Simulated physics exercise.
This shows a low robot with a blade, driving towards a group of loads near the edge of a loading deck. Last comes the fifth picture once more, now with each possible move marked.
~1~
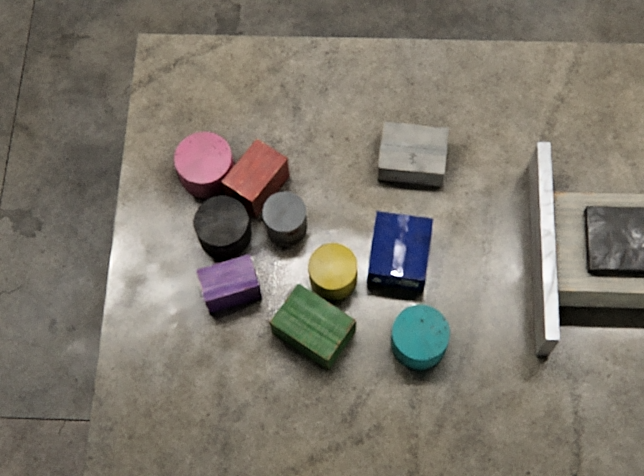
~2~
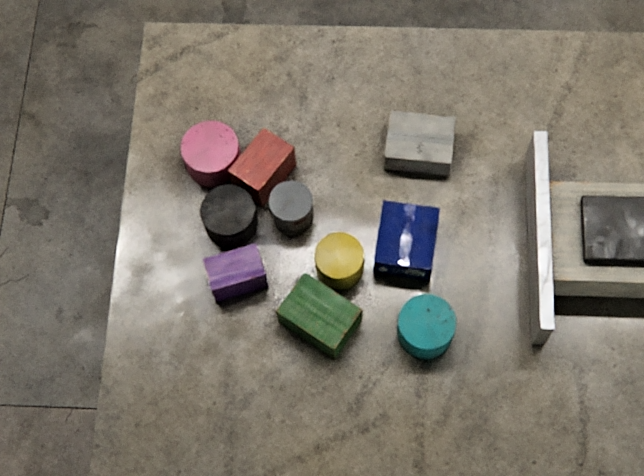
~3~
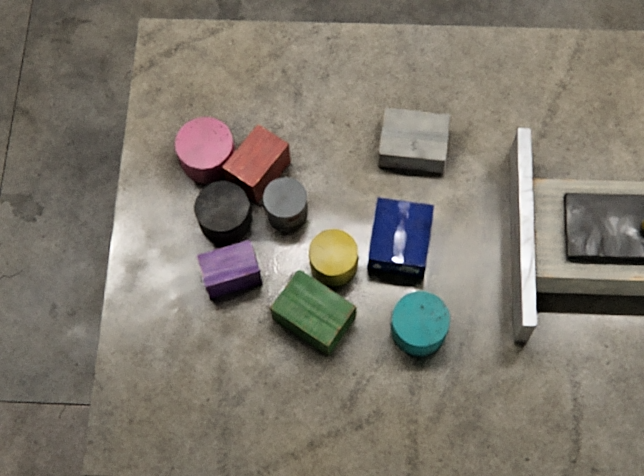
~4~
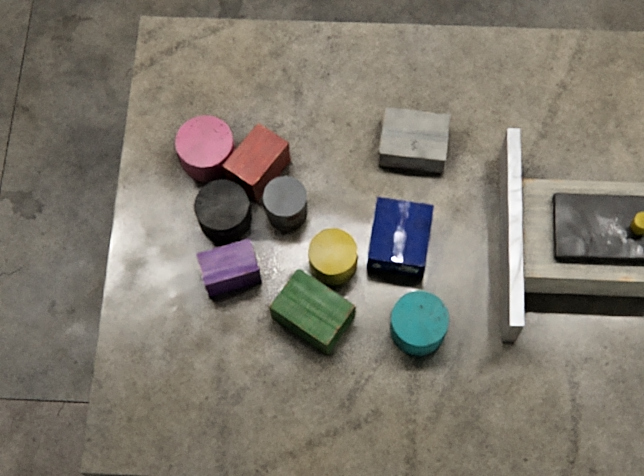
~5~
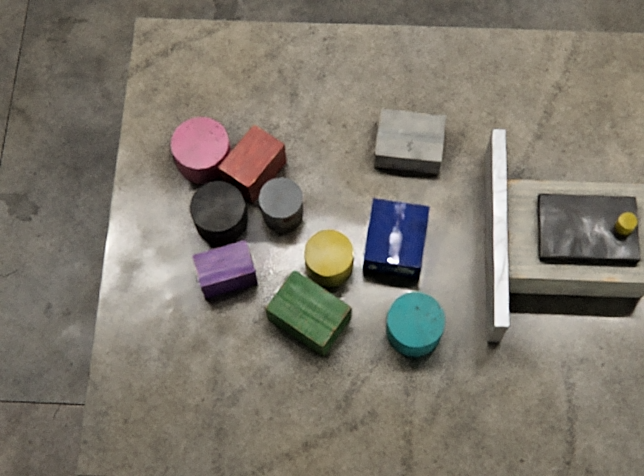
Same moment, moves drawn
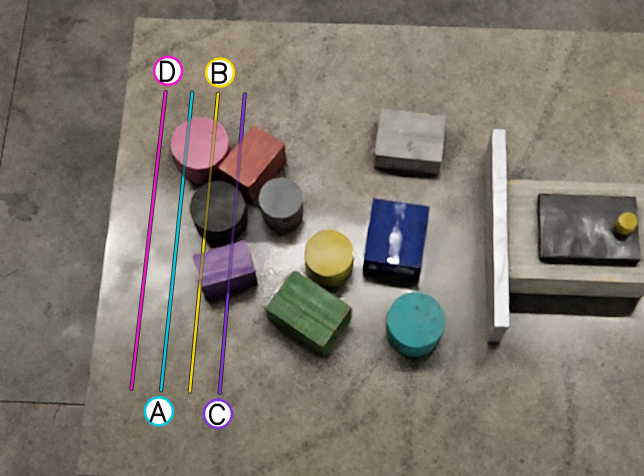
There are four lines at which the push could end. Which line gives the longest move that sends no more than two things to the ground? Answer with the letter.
B is the last line within the limit.
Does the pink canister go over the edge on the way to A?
No.
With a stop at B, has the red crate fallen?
No.
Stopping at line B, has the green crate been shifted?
Yes.
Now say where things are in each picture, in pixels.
Black canister (223, 227); turquoise canister (420, 338); white box (413, 154), in the first picture.
Robot (625, 229); pink canister (211, 154), in the second picture.
Robot (608, 226); yellow canister (334, 258), in the third picture.
Robot (596, 227); red crate (258, 163), in the fourth picture.
Robot (581, 227); green crate (309, 313); black canister (219, 213); turquoise canister (416, 325), in the fifth picture.
On the marked copy, A at (178, 233); B at (205, 234); C at (233, 235); D at (149, 232).
With B. Early on, robot (472, 223); white box (357, 134); turquoise canister (354, 316).
Further on, robot (364, 219); purple crate (146, 274); black canister (154, 224).
At the end, robot (283, 216); black canister over the edge; purple crate over the edge; two fallen.
As for the rest, A drops five; C is within the limit but short; D drops five.
